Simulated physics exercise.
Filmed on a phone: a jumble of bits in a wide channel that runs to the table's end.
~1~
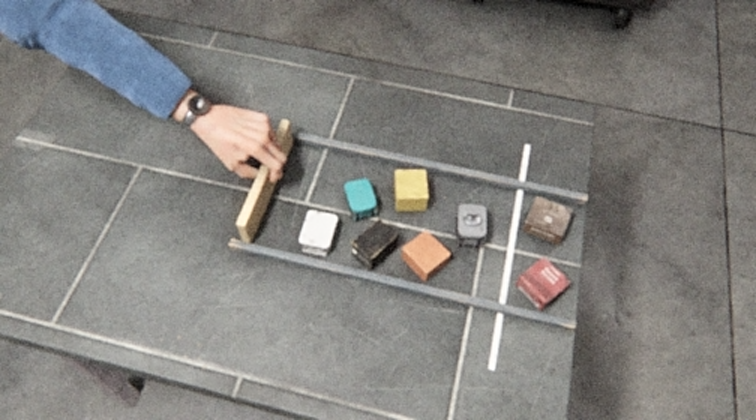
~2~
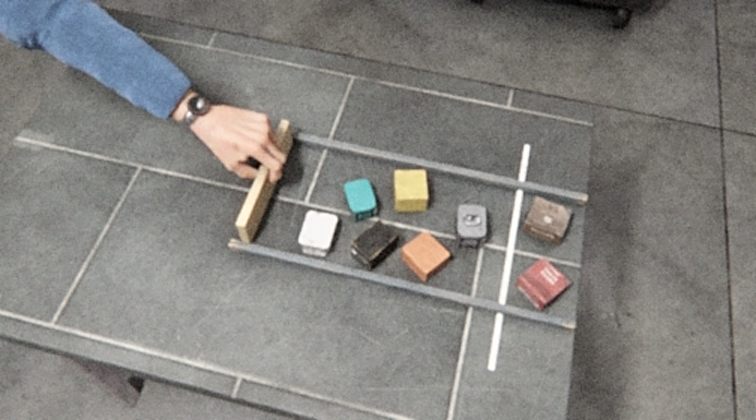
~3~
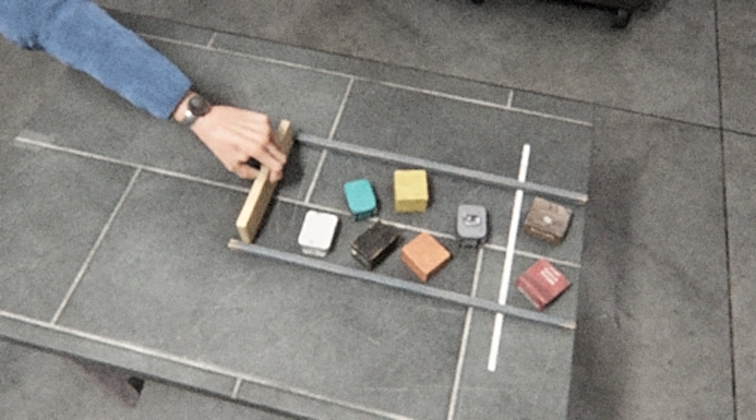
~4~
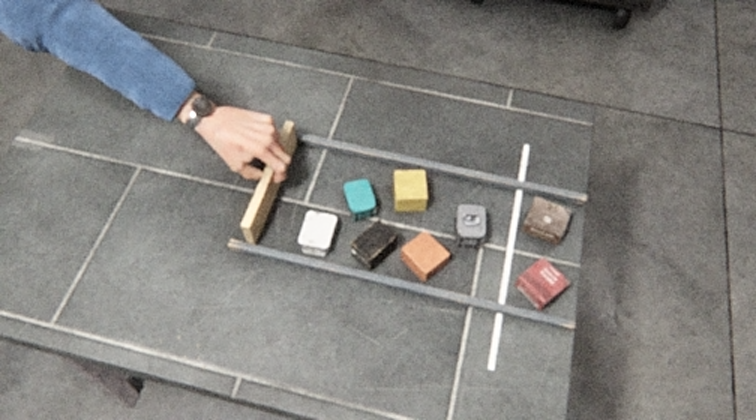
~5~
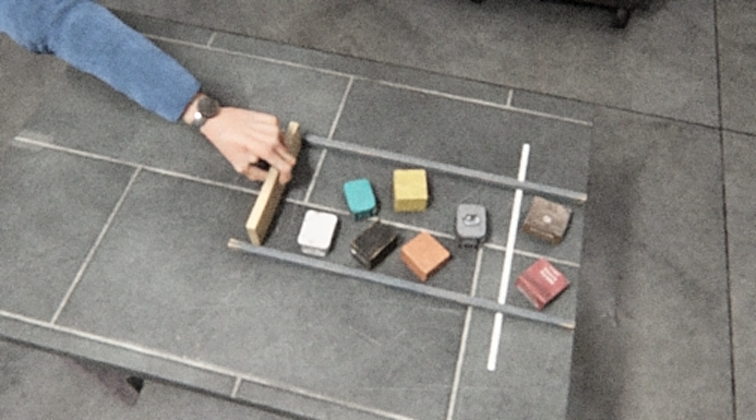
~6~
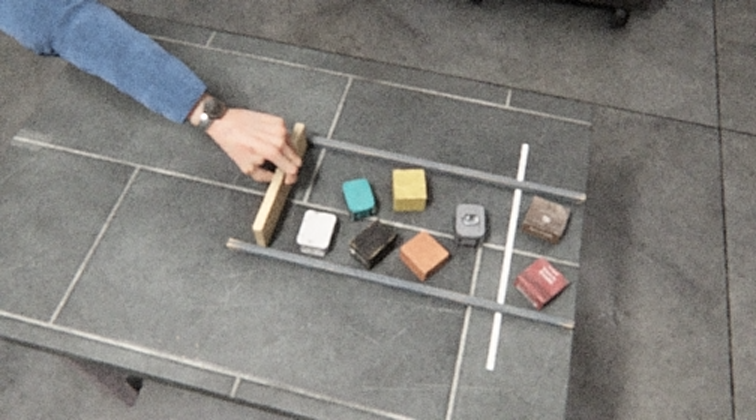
A hand in a blue sleeve slides a wooden board slightly to the right between two rails on a dark tiled table, nearing a white case, while the scattered small boxes and blocks ahead of it stay essentially still.
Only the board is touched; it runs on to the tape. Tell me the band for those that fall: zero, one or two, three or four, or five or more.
Here the number that fall off is one or two.
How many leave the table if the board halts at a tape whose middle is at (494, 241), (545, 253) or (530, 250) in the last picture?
It would be 1, 5 and 3.
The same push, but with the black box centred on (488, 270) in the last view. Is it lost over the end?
It comes down.
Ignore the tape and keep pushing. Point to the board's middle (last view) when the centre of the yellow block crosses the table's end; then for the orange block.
At (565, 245) for the yellow block; at (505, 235) for the orange block.
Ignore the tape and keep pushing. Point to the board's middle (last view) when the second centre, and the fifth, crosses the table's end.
Its middle is around (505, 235) and later (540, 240).
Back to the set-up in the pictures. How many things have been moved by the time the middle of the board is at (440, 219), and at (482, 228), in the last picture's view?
First 7, then 8.
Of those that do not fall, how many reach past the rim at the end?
1 of them.
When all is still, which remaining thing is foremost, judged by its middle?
The brown box.
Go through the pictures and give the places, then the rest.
In the first picture, red box (543, 284); brown box (548, 220); grey case (471, 226); board (267, 180); tape (512, 245).
In the second picture, brown box (547, 221); yellow block (411, 191).
In the third picture, grey case (470, 227); turquoise case (360, 201).
In the fourth picture, red box (542, 284); orange block (425, 256).
In the fifth picture, brown box (547, 220); board (276, 183).
In the sixth picture, red box (541, 283); brown box (546, 220); grey case (469, 226); board (282, 184); tape (510, 245).
Soon after, none off yet; red box at rest near (541, 283); brown box at rest near (546, 220); grey case at rest near (469, 226).
After that, none off yet; red box displaced a little near (552, 285); brown box at rest near (546, 220); grey case displaced a little near (484, 225).
In the end, the number that fall off is one or two; gone, orange block and red box.
